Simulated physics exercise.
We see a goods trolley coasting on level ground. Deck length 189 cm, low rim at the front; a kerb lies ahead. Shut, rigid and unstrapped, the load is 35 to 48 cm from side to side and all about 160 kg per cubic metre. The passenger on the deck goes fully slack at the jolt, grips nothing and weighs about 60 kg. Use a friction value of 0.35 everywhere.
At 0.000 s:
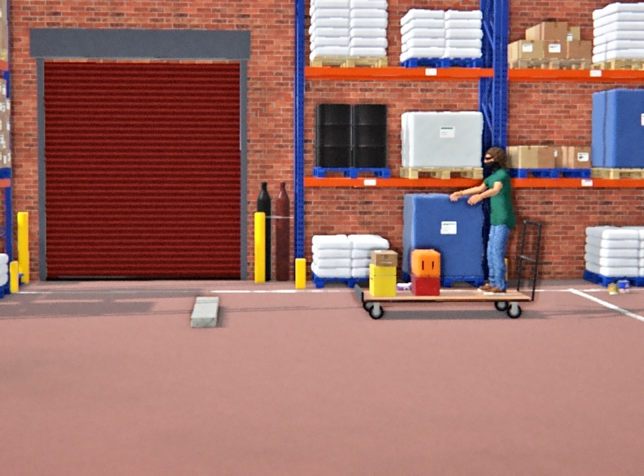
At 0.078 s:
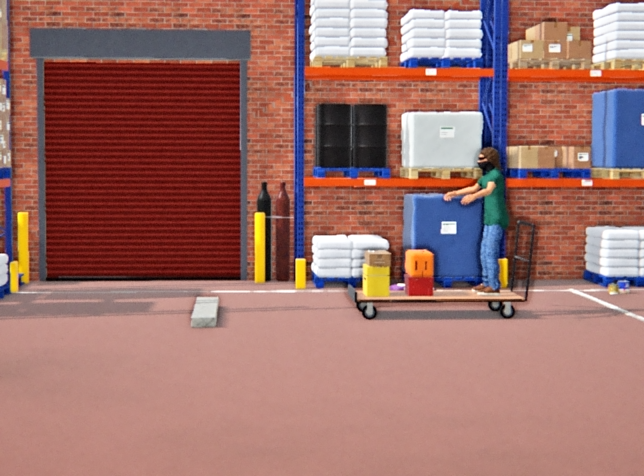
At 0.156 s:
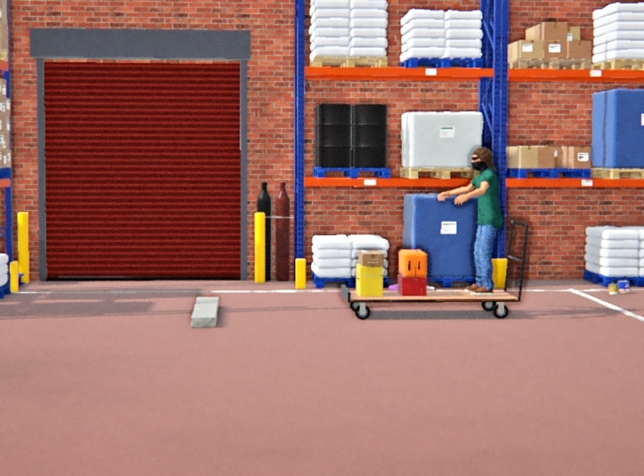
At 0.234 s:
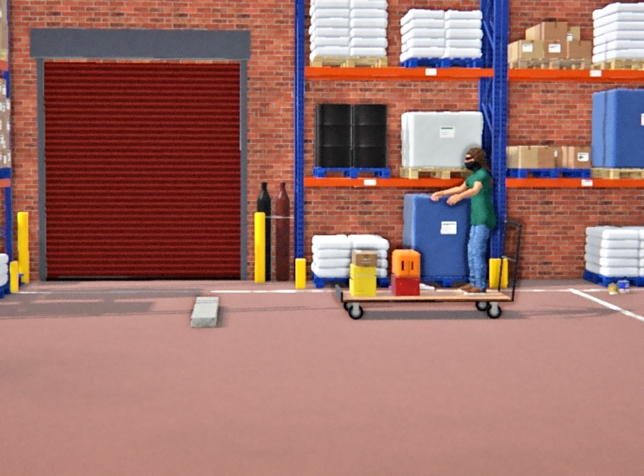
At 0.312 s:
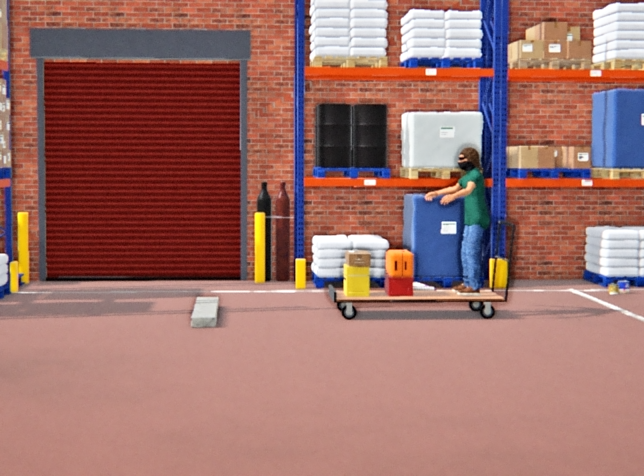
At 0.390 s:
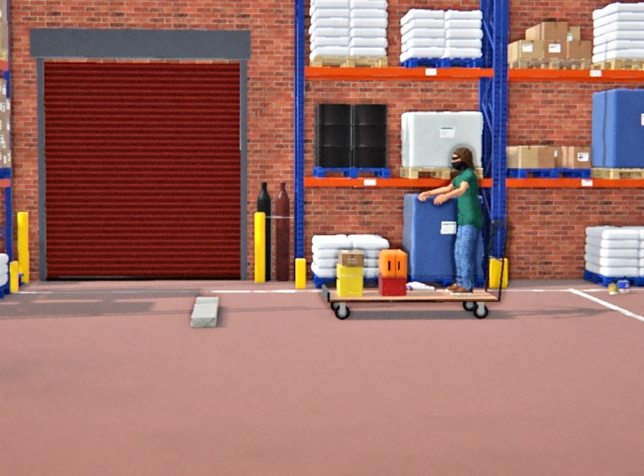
A flat trolley carrying a masked person in a green top, a big blue block and some smaller red and yellow containers rolled slowly left across the warehouse floor toward a low kerb.
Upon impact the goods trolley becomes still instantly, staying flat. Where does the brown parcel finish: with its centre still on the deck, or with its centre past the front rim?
The brown parcel finishes still on the deck.
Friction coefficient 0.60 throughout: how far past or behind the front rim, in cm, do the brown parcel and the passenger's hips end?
Brown 20 behind, hips 140 behind.
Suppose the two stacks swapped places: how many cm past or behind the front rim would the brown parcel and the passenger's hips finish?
Brown 40 behind, hips 130 behind.
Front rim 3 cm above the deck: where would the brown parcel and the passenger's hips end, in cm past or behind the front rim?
The brown item would end 10 cm behind the front rim, and the hips 130 cm behind it.
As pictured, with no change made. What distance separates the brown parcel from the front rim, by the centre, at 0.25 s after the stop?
Roughly 15 cm behind it.
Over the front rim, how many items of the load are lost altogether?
I make the total 0.
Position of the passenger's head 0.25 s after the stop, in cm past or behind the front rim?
The head is some 130 cm back from the front rim.
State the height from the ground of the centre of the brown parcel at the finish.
About 65 cm above the ground.
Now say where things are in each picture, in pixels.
The first frame shows brown parcel (384, 259), red tote (425, 285), rim corner (363, 299); 169 cm still to roll.
The second frame shows brown parcel (378, 259), red tote (419, 285), rim corner (356, 299); 162 cm still to roll.
The third frame shows brown parcel (371, 259), red tote (412, 285), rim corner (349, 299); 154 cm still to roll.
The fourth frame shows brown parcel (364, 259), red tote (406, 285), rim corner (342, 299); 146 cm still to roll.
The fifth frame shows brown parcel (358, 259), red tote (399, 285), rim corner (335, 299); 139 cm still to roll.
The sixth frame shows brown parcel (351, 259), red tote (392, 285), rim corner (329, 299); 131 cm still to roll. Speed about 1.0 m/s.
The wheels strike at 1.73 s.
After 2.28 s the brown parcel is 14 cm behind the rim, tilted 0°, near (221, 259) in the last picture's view.
After 2.73 s the brown parcel is 14 cm behind the rim, tilted 0°, near (221, 259) in the last picture's view.
At rest, 3.8 s, nothing is past the rim; behind it, yellow toolbox, red tote, brown parcel, orange suitcase and the passenger's hips.
